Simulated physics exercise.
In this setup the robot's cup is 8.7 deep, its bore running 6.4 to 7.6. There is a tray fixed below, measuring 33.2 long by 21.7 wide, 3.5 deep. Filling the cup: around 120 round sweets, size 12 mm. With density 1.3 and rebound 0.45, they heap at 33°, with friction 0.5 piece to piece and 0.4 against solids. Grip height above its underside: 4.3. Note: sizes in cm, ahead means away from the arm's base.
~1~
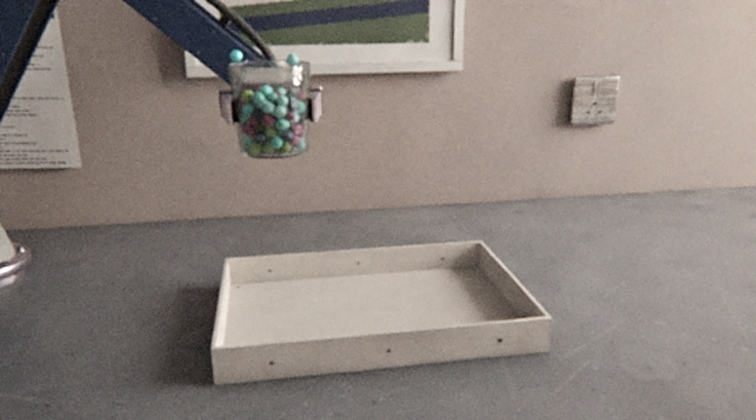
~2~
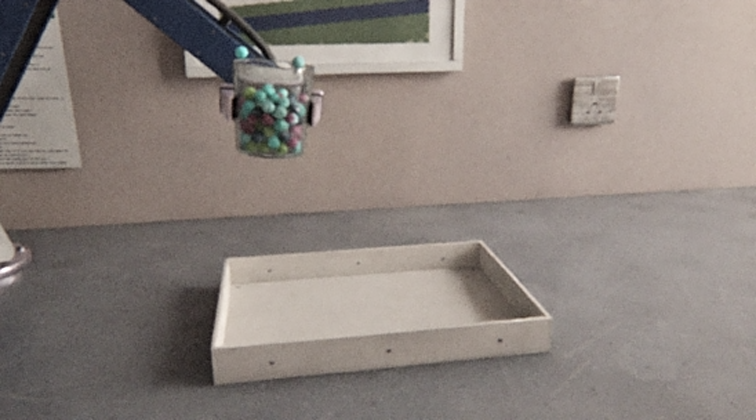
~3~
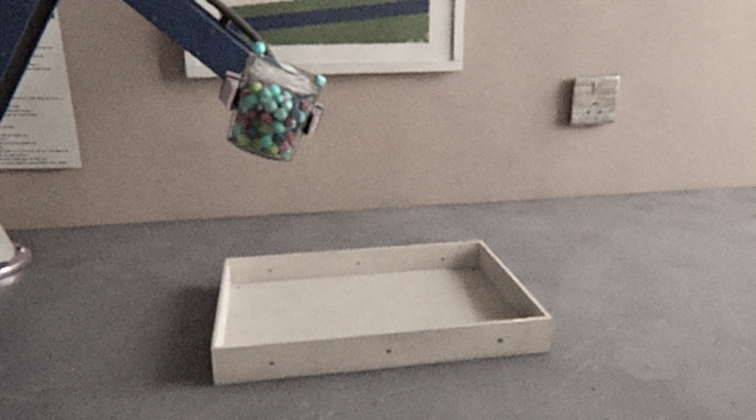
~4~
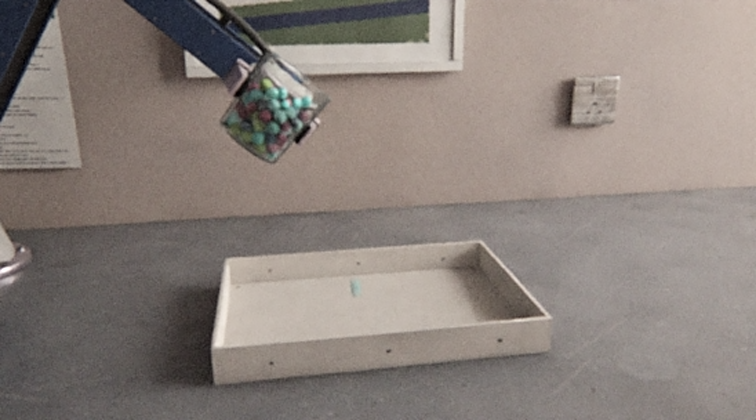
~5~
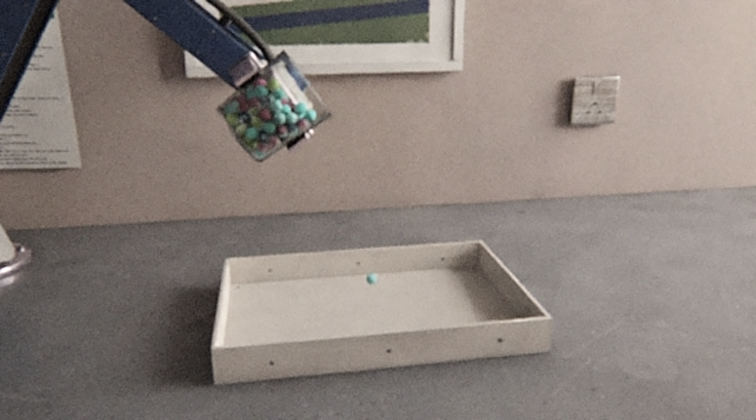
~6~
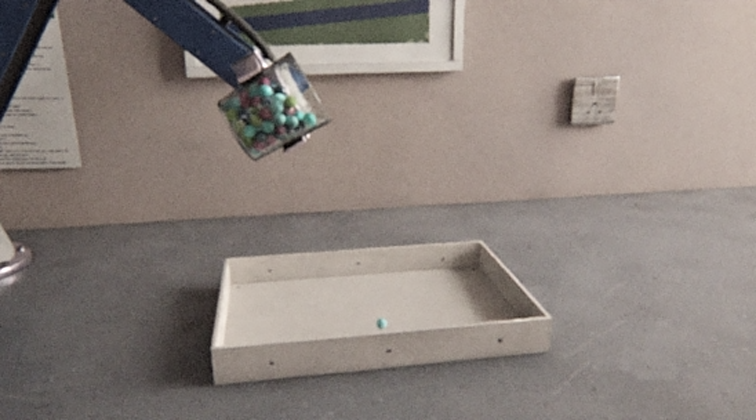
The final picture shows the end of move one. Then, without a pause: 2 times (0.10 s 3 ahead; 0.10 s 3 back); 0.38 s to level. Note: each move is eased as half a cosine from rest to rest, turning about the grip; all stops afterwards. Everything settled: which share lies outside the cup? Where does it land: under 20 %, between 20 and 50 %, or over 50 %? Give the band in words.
It falls in the band under 20 %.
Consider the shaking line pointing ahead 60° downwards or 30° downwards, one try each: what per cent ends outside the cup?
You'd get some 5 per cent with the first setting and some 5 per cent with the second.
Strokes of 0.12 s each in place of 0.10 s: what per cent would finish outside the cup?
That change gives some 5 percent.
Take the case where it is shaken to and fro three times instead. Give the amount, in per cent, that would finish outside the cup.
Probably about 20 in a hundred.
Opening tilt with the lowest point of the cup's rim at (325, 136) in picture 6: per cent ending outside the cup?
Roughly 50 per cent.
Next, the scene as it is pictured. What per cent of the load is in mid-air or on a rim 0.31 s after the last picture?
Around 5 percent of the load.
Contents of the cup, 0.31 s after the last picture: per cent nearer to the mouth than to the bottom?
Around 40 per cent of it.
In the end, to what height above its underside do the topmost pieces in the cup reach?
I'd put it at close to 7.0 centimetres.
Then, 0.31 s on, tilted 61° forward, highest piece 26 above the table; 113 in the cup, 1 in the tray, 6 in flight or on a rim.
Then, 0.62 s on, tilted 22° forward, highest piece 28 above the table; 105 in the cup, 14 in the tray, 1 in flight or on a rim.
Then, 0.98 s on, level, highest piece 27 above the table; 105 in the cup, 15 in the tray.
Then, 2.03 s on, level, highest piece 27 above the table; 105 in the cup, 15 in the tray.
In the end, 105 in the cup, 15 in the tray. That is 12 % outside the cup.
